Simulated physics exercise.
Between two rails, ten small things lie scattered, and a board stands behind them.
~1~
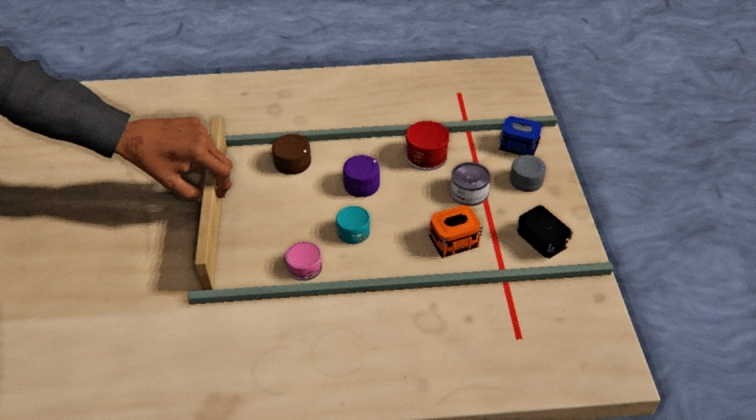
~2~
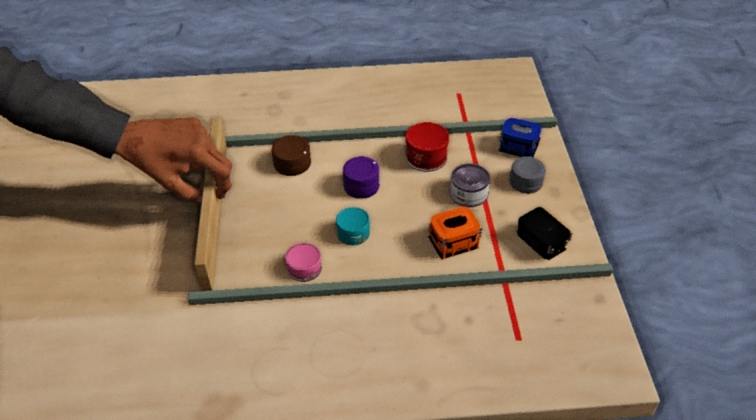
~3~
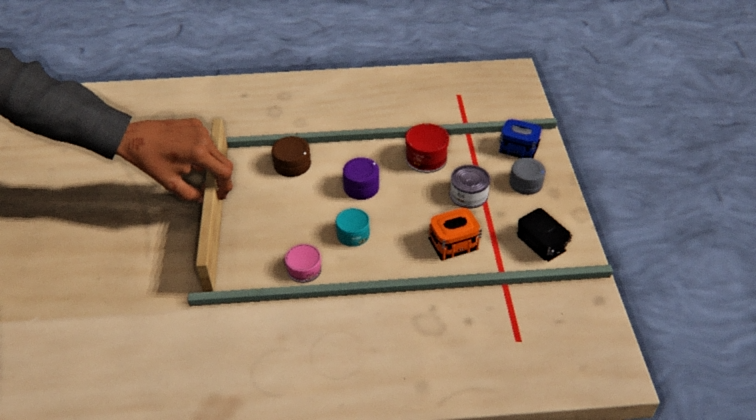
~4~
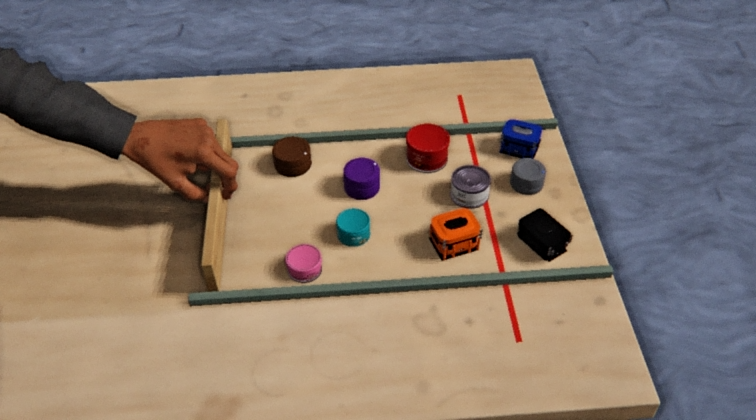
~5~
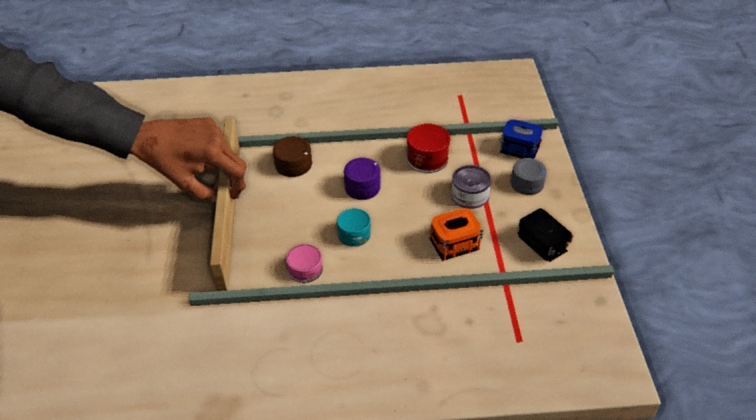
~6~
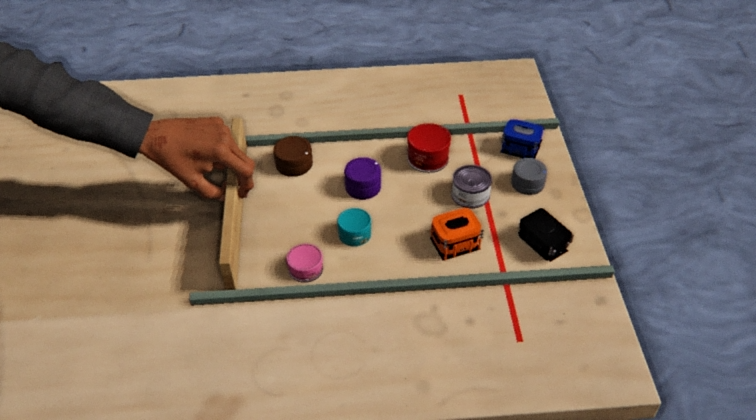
A hand in a dark sleeve slides an upright wooden board slightly to the right between two green rails on a pale wooden table, seen from above at an angle. Brown, purple, teal, pink and red round containers, a whitish tin and an orange case lie ahead of it, with blue, grey and black items beyond a red line. The scattered things stay in place, untouched, and the view barely shifts.
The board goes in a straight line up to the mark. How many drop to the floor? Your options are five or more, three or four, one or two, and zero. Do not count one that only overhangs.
My pick is zero.
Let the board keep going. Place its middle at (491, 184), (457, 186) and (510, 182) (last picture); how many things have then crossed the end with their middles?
Respectively 1, 0 and 1.
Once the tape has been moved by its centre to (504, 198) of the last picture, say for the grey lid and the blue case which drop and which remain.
Grey lid - safe; blue case - gone.
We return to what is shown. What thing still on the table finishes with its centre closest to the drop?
That's the blue case.
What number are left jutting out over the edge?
As for overhanging, the count is 1.
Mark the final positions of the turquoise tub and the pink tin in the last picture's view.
About (509, 218), and about (518, 255).
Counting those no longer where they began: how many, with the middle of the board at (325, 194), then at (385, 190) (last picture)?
Note: First position 2; second position 5.
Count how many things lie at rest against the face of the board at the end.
That makes 4.
A little later, none off yet; blue case at rest near (522, 140); grey lid at rest near (529, 176); black case at rest near (544, 236).
When it is over, the number that fall off is zero.
